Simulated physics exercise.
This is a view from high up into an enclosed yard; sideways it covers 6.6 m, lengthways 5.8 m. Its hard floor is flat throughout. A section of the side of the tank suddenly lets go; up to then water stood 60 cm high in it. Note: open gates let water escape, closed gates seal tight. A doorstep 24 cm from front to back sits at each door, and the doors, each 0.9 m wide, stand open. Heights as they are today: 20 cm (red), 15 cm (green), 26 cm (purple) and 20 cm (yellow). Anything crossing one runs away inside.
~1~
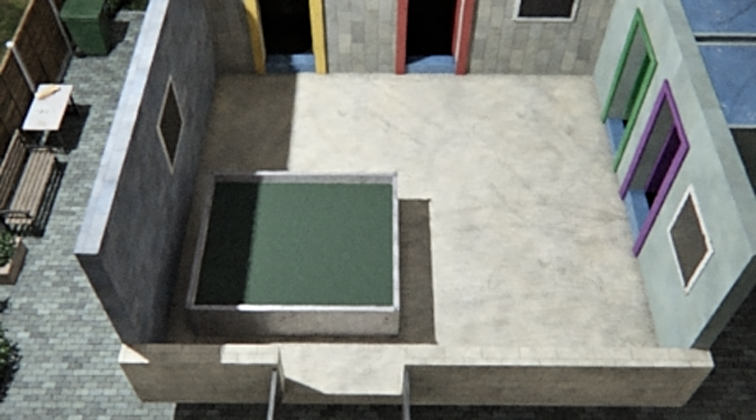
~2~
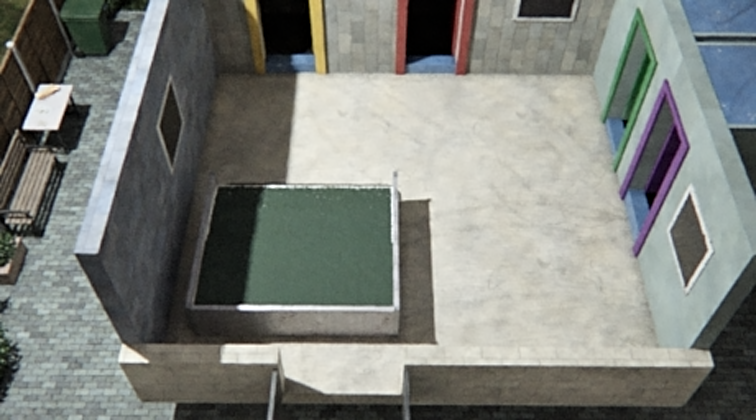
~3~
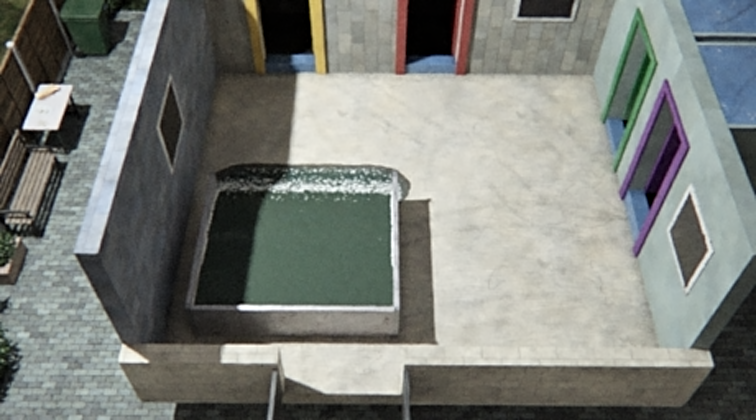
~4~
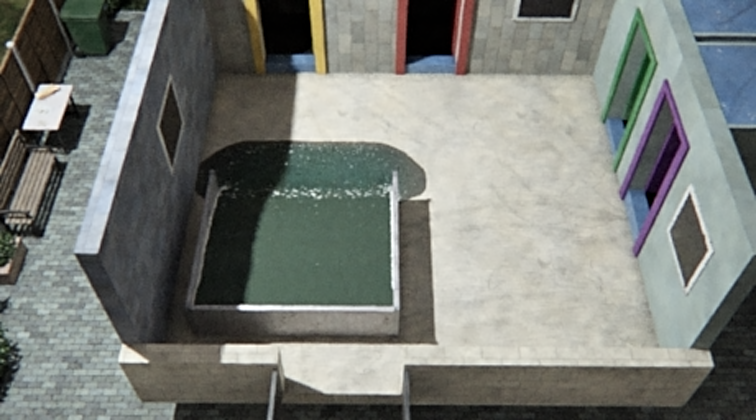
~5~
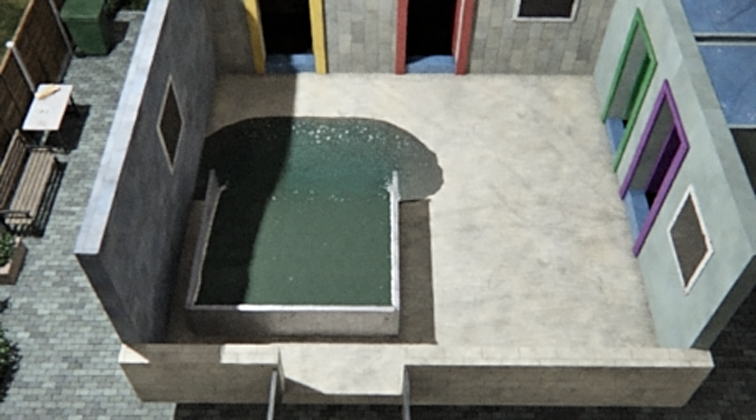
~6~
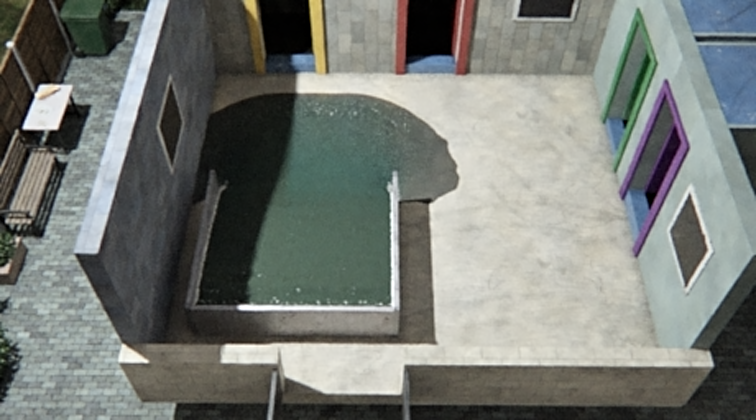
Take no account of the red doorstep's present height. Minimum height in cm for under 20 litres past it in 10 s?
Approx. 18 cm.
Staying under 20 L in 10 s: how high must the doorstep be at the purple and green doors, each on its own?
You'd want some 8.0 cm at purple and some 16 cm at green.
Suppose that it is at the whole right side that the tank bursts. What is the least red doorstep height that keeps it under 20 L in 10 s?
Some 10.5 cm.
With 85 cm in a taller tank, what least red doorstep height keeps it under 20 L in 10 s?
26 cm.
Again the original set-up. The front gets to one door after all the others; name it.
Purple, last of all.
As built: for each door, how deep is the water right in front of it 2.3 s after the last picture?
Centimetres: Red = 22, green = 0, purple = 0, yellow = 34.
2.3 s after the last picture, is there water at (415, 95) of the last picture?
At that moment it's submerged.
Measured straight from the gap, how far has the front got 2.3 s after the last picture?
Near 5.6 metres, give or take.
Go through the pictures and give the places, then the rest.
In the first frame, still water, 60 cm deep, in the tank at (299, 240); the red door at (433, 28) is dry.
In the second frame, the front is at a hidden place, 0.3 m from the gap on the far side; 0.6 m2 of floor is wet, 60 cm left at the back.
In the third frame, water pours out on the far side and has run 0.7 m, to (242, 168); about 11 cm deep outside, 60 cm at the back.
In the fourth frame, water pours out on the far side and has run 1.2 m, to (241, 146); about 10 cm deep outside, 60 cm at the back.
In the fifth frame, the front is at (281, 120), 1.8 m from the gap on the far side; 5.6 m2 of floor is wet, 59 cm left at the back.
In the sixth frame, the front is at (274, 97), 2.3 m from the gap on the far side; 7.7 m2 of floor is wet, 52 cm left at the back; the red door at (433, 28), 3.6 m from the gap, is still 1.1 m from the nearest water.
Then, 0.7 s after the last picture water covers 35 % of the floor, deepest (38 cm) near (219, 73); 15 cm at the red door, 0 litres in over its 20 cm doorstep.
Then, 2.3 s after the last picture water covers 45 % of the floor, deepest (34 cm) near (290, 73); 22 cm at the red door, 7 litres in over its 20 cm doorstep.
Then, 9.3 s after the last picture water covers 100 % of the floor, deepest (15 cm) near (408, 327); 9 cm at the red door, 10 litres in over its 20 cm doorstep.
At the red door as built, the water peaked near 25 cm, 1.7 s after the last picture.
Run again over the same 10 s with other heights there, 41 litres in over 15 cm, 10 litres over 20 cm. The limit of 20 litres is kept from about 18 cm up.
